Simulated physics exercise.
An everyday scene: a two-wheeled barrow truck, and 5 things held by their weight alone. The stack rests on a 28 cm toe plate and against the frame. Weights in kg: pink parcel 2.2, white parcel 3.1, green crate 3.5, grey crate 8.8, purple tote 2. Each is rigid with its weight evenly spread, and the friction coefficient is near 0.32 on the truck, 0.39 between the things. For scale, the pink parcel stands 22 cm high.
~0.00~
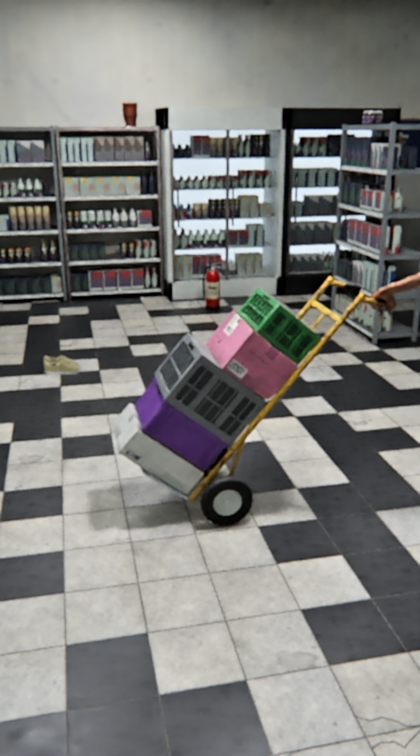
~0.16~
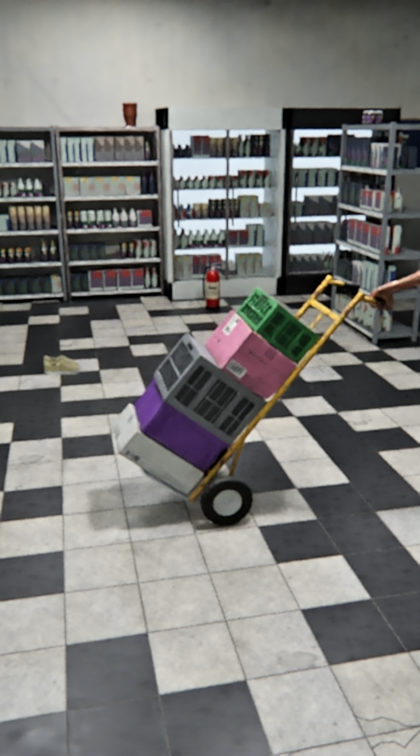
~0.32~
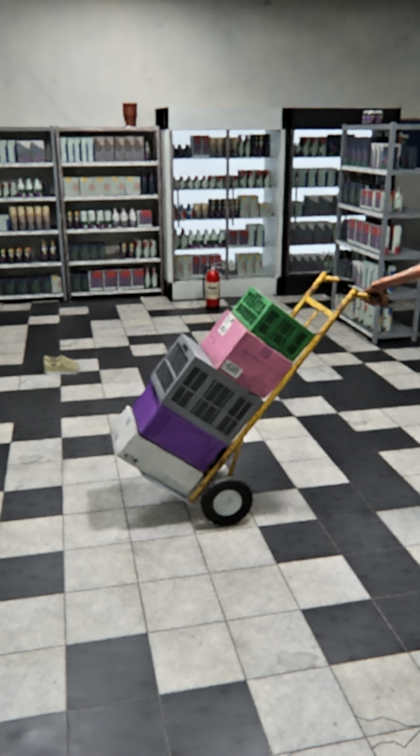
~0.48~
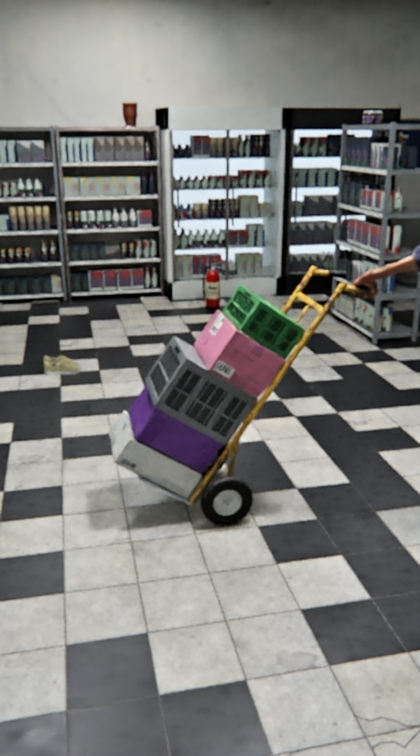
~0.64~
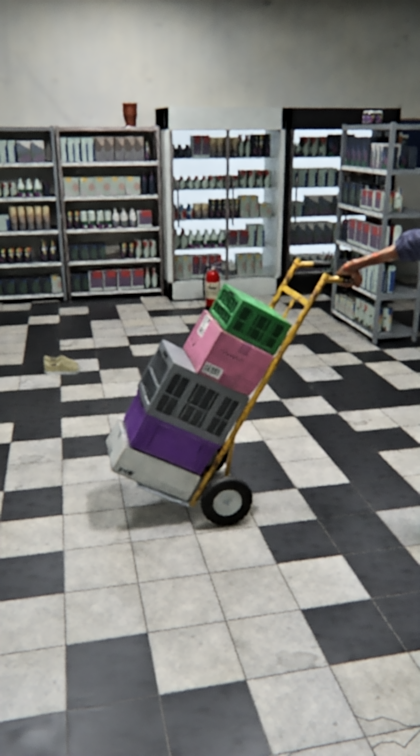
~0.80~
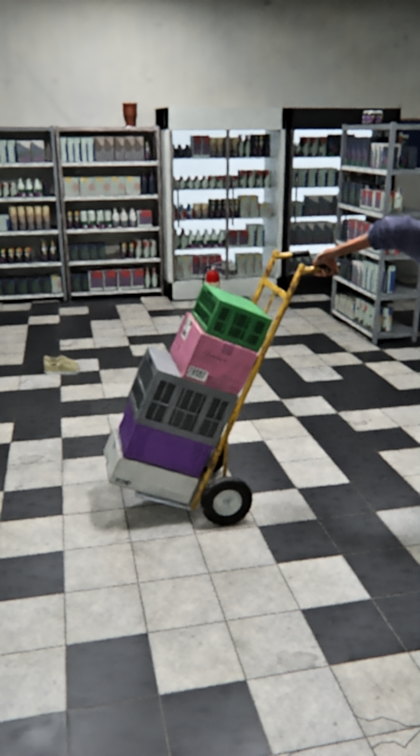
A yellow hand truck stacked with five boxes and crates leaned back on a checkered shop floor, then an arm at the right pushed its handle up and leftward, bringing the load more upright.
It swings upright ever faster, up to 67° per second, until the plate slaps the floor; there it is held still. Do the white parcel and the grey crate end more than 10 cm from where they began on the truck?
The white parcel keeps its place, the grey crate keeps its place.
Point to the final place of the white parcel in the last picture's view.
Near (149, 490).
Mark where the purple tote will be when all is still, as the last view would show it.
At about (149, 461).
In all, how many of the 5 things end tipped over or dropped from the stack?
That comes to 0.
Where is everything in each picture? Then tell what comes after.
The first frame shows leaning back 40°; white parcel (158, 448); grey crate (209, 388).
The second frame shows leaning back 40°; purple tote (180, 424); pink parcel (249, 355).
The third frame shows leaning back 38°; green crate (271, 323); purple tote (178, 425).
The fourth frame shows leaning back 34°; pink parcel (238, 353); green crate (262, 321).
The fifth frame shows leaning back 30°; purple tote (170, 431); pink parcel (227, 352).
The sixth frame shows leaning back 24°; white parcel (150, 465); grey crate (181, 396).
By 1.30 s, truck upright; grey crate rocked 3° off its seat near (142, 418); white parcel rocked 3° off its seat near (148, 490); green crate rocked 3° off its seat.
By 1.70 s, truck upright; grey crate rocked 4° off its seat near (138, 419); white parcel rocked 4° off its seat near (147, 490); green crate rocked 4° off its seat.
When it is over (2.4 s), all 5 within 10 cm of the start. In the last view, white parcel near (149, 490), grey crate near (147, 419).
